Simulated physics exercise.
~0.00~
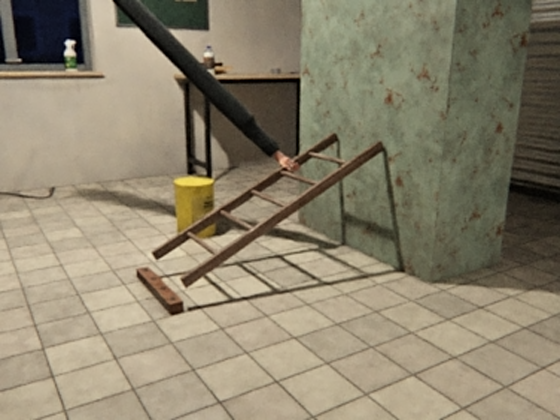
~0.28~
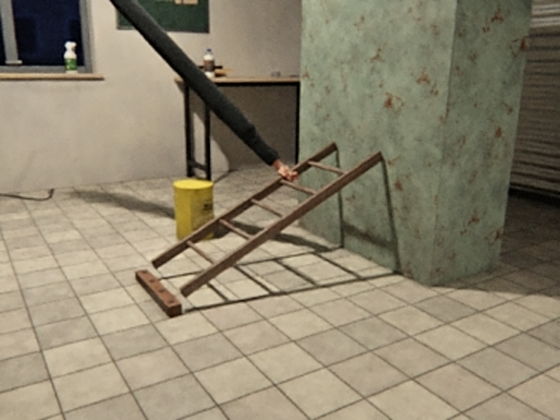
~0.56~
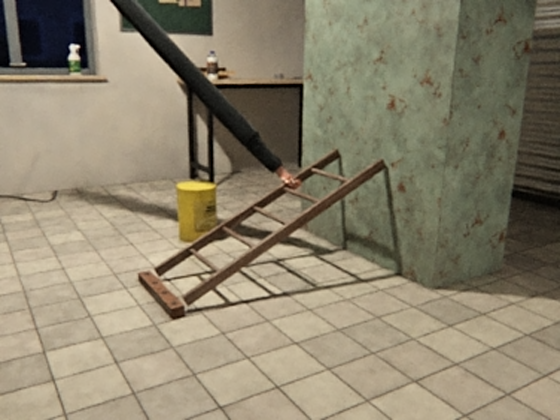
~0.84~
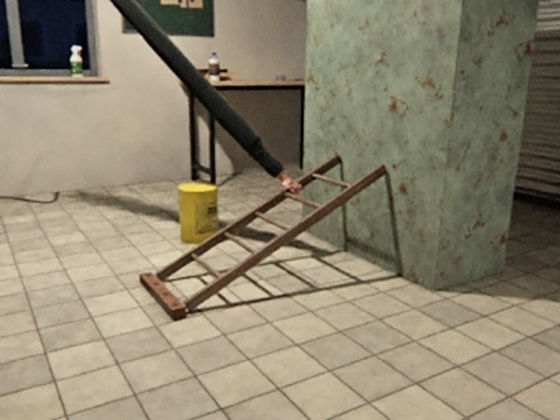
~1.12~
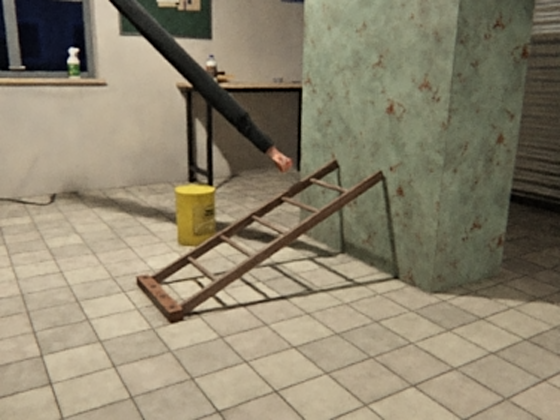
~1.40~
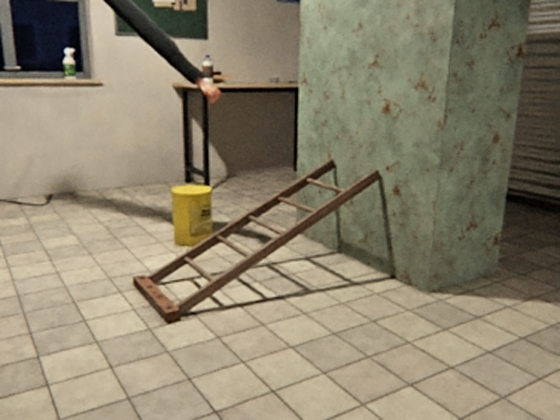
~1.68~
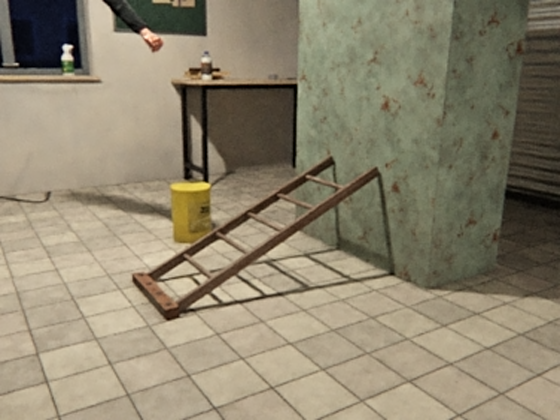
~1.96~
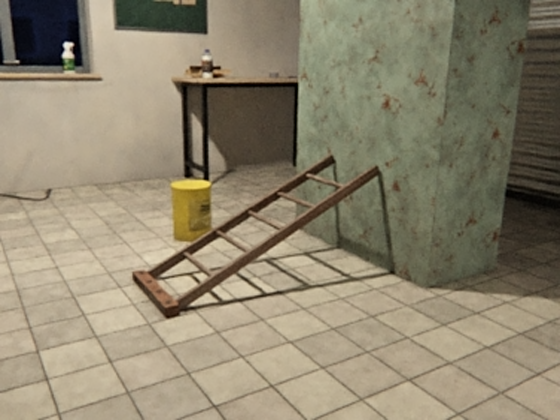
The clip opens on a brown, barred wooden frame tilted between a strip of wood on the tiled floor and a mottled green pillar, with a yellow pail standing behind it. A dark-sleeved arm reaches in from the upper left, its hand on the frame near the upper end. The hand eases the frame down slightly, so that it leans at a shallower slope against the pillar. Then the fingers let go, and the arm draws back past the table and out of view at the upper left. The frame stays propped up against the pillar, its foot at the strip, and nothing else stirs.
